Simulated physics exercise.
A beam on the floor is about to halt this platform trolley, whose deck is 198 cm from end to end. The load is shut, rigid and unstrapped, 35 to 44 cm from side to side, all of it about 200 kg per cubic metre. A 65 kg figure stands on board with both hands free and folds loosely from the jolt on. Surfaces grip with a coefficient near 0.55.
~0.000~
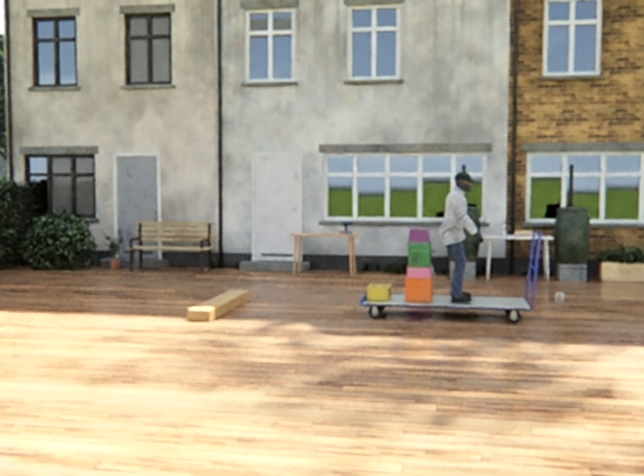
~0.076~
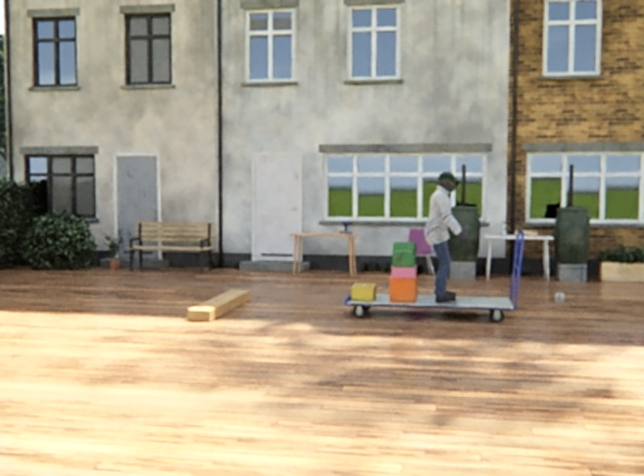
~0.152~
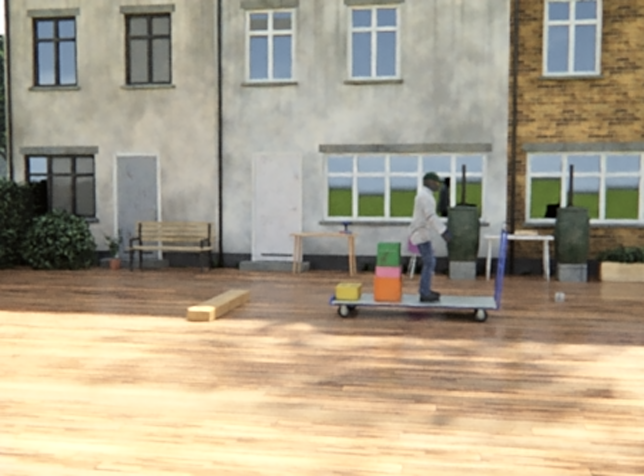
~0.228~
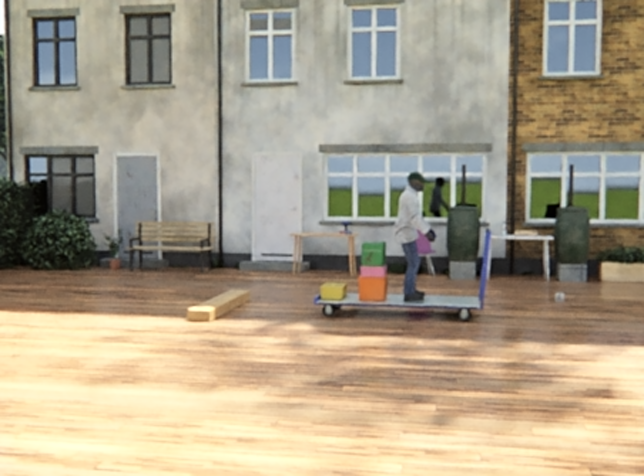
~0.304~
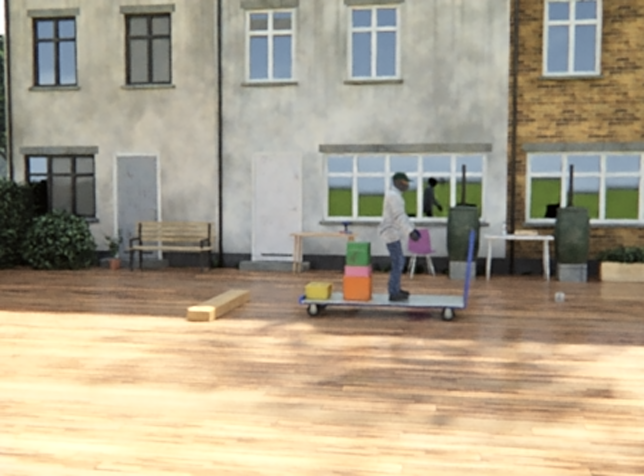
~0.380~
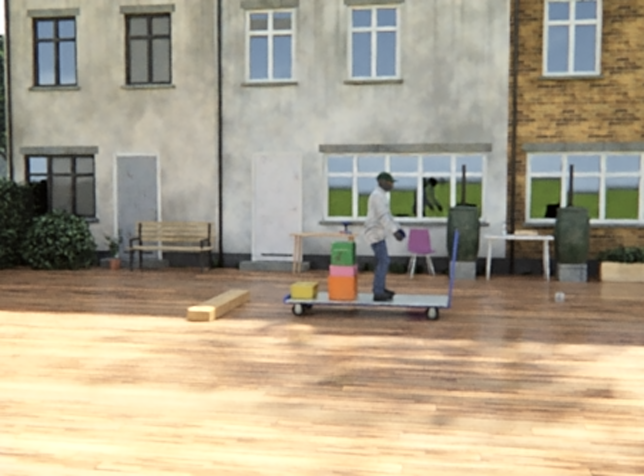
The clip opens on a flat trolley carrying a capped figure and colourful boxes across a wooden floor before a row of houses. It rolls steadily left, narrowing the gap to a wooden beam, while the figure stays standing behind the boxes and a pink chair in the background comes into clear view.
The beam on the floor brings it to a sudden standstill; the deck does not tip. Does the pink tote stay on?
In the end the pink tote ends off the deck.
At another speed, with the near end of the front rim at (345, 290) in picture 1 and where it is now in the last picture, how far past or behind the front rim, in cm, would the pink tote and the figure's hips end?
In that case pink 30 behind, hips 40 behind.
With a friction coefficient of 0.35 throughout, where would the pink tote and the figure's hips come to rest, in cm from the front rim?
In that case pink 30 past, hips 60 past.
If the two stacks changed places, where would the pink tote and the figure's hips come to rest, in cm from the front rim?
Then pink 70 past, hips 20 past.
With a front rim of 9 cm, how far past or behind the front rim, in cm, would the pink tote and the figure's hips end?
Then pink 0 past, hips 30 past.
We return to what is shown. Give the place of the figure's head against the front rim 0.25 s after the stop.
About 60 cm behind the rim.
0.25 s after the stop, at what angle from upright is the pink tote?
Roughly 20° from upright.
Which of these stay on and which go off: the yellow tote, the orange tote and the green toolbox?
Yellow on, orange on, green off.
After 0.73 s the deck stops.
After 0.98 s the pink tote is 27 cm behind the rim, tilted 15°, near (245, 266) in the last picture's view.
After 1.28 s the pink tote is 19 cm behind the rim, tilted 30°, near (239, 273) in the last picture's view.
After 1.73 s the pink tote is 6 cm behind the rim, tilted 85°, near (229, 270) in the last picture's view.
Final state at 4.7 s, past the rim, pink tote, green toolbox and the figure's hips; behind it, yellow tote and orange tote.
